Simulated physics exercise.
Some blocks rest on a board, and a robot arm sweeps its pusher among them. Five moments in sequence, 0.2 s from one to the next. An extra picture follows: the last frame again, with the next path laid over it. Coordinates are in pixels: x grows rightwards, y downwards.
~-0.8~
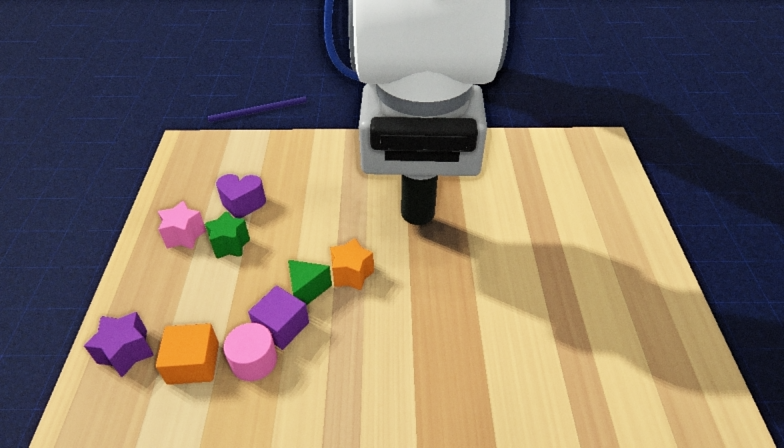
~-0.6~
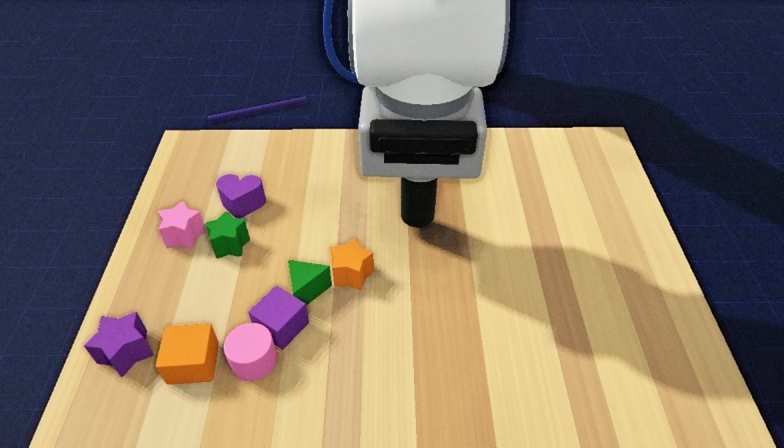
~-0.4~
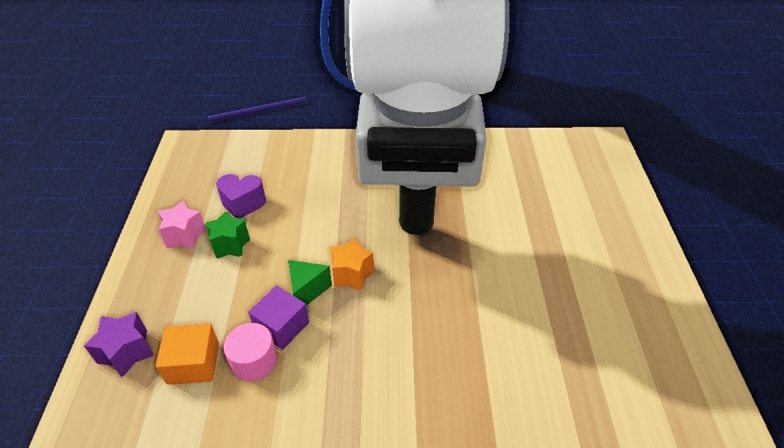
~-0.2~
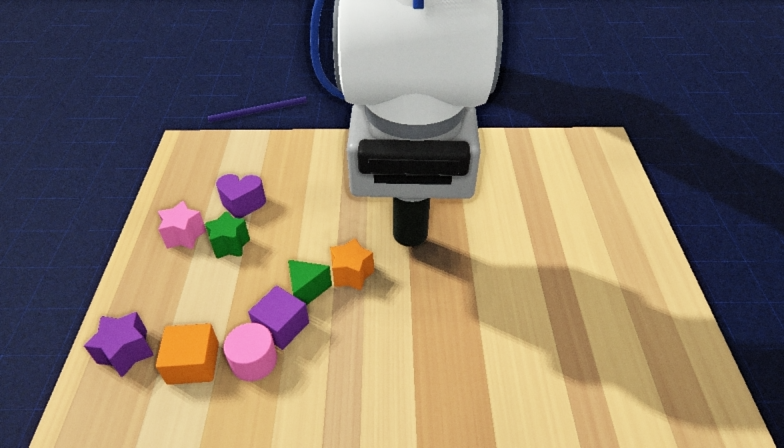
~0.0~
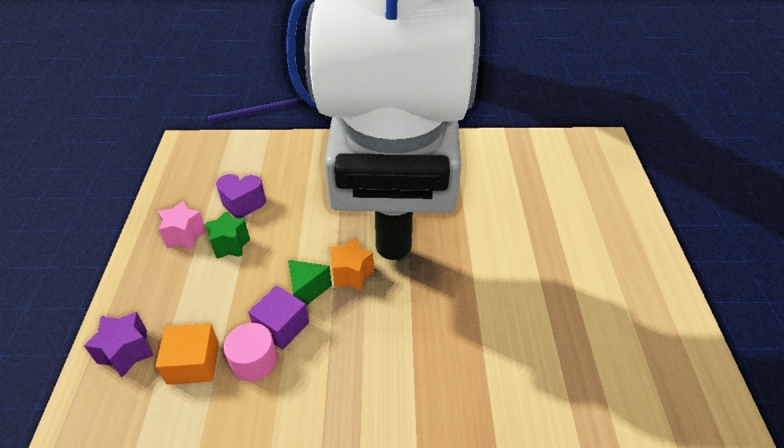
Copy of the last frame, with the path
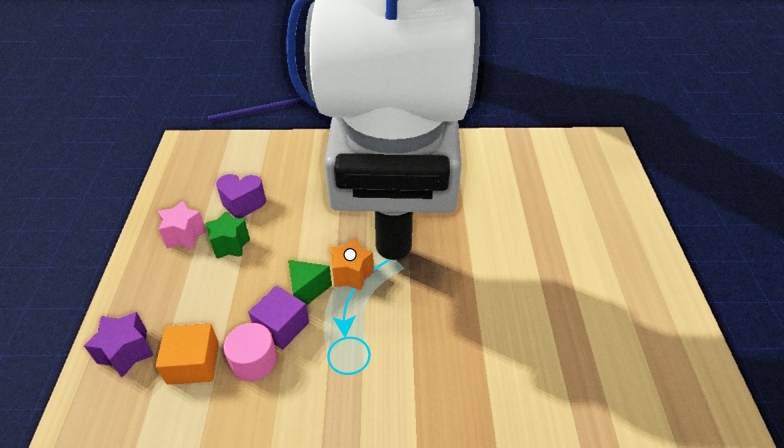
Robot arm holding still, then moving its black pusher slightly left and nearer an orange star among unmoving colourful blocks.
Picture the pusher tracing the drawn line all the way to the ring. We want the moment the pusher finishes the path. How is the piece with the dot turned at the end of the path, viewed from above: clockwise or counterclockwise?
From the top, the block rotates clockwise.
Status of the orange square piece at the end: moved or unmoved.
When the path is over, the orange square piece is still on its spot.
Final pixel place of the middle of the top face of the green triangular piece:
Around (283, 271).
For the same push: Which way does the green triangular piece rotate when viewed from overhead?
The turn is anti-clockwise.
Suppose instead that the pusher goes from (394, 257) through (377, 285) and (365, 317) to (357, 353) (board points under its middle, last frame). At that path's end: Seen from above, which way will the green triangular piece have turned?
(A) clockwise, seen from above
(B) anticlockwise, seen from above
I choose B.
Drawn move, from (394, 257) via (361, 280) and (344, 315), ending at (349, 355); the dot is on the orange star.
What follows on the original path. One third of the way, pusher (360, 272); green triangular piece (290, 273), turned 25° anticlockwise; orange star (325, 272), turned 25° clockwise.
Two thirds of the way, pusher (343, 306); pink round block (235, 349); purple square piece (263, 312); green triangular piece (283, 271), turned 25° anticlockwise; orange star (305, 297), turned 45° clockwise.
At the end, pusher (348, 347); orange square piece still; pink round block (233, 350); purple square piece (260, 312); green triangular piece (283, 271), turned 25° anticlockwise; orange star (305, 299), turned 55° clockwise.
